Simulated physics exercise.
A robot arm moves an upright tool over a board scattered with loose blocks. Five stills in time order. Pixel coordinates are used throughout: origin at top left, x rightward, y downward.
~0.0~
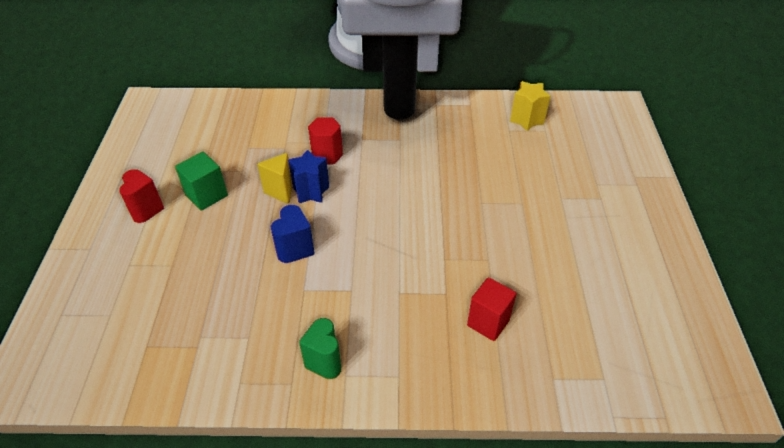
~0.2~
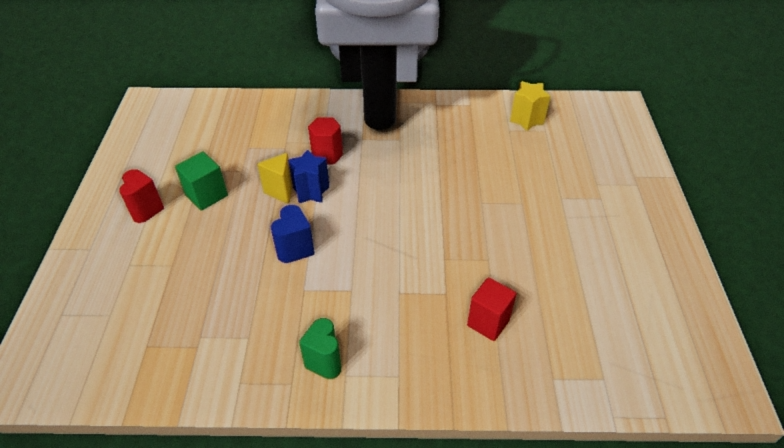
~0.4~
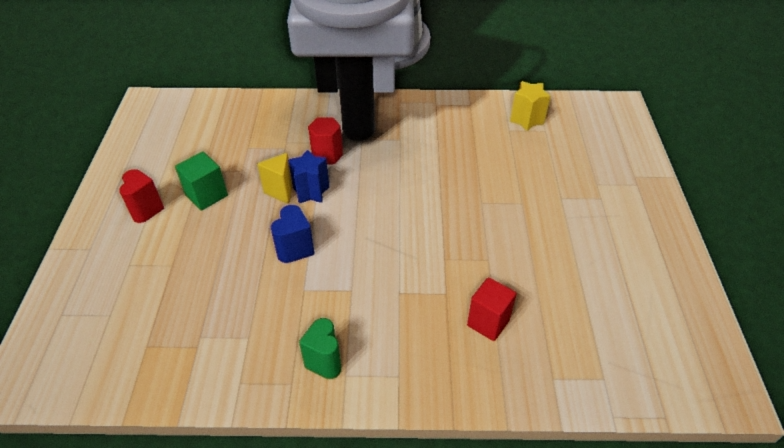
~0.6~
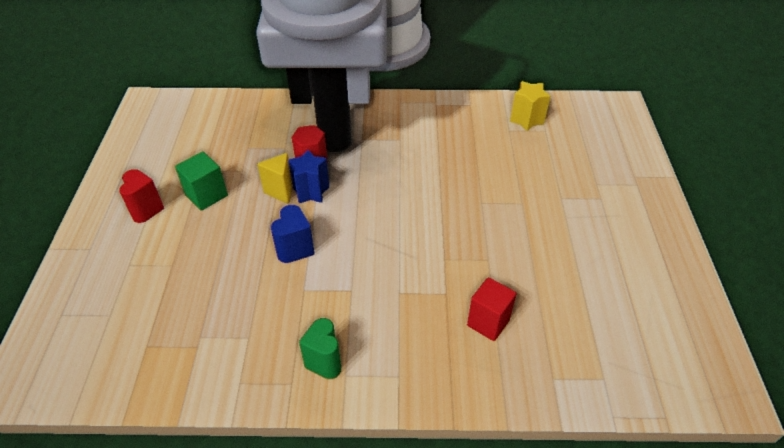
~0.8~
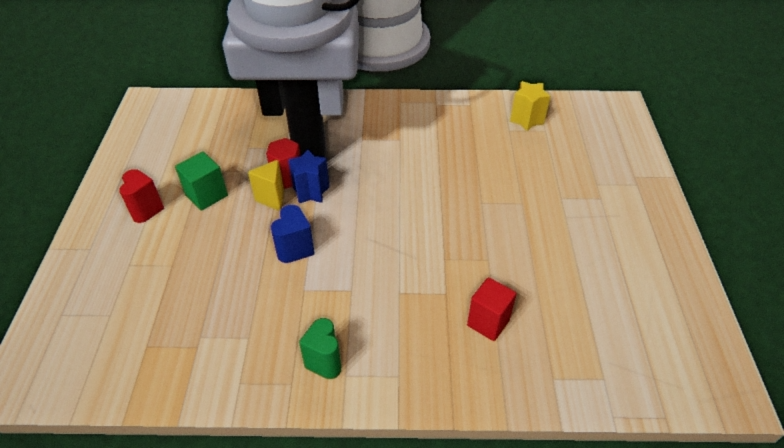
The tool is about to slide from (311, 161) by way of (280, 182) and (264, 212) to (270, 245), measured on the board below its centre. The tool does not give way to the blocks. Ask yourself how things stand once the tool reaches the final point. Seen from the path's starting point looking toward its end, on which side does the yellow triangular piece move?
To the right.
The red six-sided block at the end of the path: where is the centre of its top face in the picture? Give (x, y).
Around (221, 185).
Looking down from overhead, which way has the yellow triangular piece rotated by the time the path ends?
It rotates counterclockwise.
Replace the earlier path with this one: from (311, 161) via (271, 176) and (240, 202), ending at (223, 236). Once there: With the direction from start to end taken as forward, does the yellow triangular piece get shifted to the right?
My answer is no.
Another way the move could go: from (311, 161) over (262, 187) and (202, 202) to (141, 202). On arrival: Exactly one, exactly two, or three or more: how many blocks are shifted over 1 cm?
It shifts three blocks or more.
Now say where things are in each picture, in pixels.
Tip of the tool at (400, 111), middles of tops, yellow triangular piece at (276, 163), red six-sided block at (324, 126), blue heart at (290, 220), blue star-shaped block at (307, 162), in the first picture.
Tool at (380, 121), nothing pushed, in the second picture.
Tool at (359, 132), nothing pushed, in the third picture.
Tool at (335, 143), red six-sided block at (308, 134), in the fourth picture.
Tool at (310, 154), yellow triangular piece at (267, 171), red six-sided block at (282, 148), blue heart at (290, 220), blue star-shaped block at (307, 162), in the fifth picture.
The first path, step by step. One third of the way, tool at (278, 176); yellow triangular piece at (244, 193), turned 60° anticlockwise; red six-sided block at (246, 169), turned 10° clockwise.
Two thirds of the way, tool at (263, 206); yellow triangular piece at (229, 206), turned 100° anticlockwise; red six-sided block at (221, 184), turned 45° clockwise.
At the end, tool at (268, 239); yellow triangular piece at (225, 217), turned 35° anticlockwise; red six-sided block at (221, 185), turned 45° clockwise; blue heart at (295, 223); blue star-shaped block unmoved.
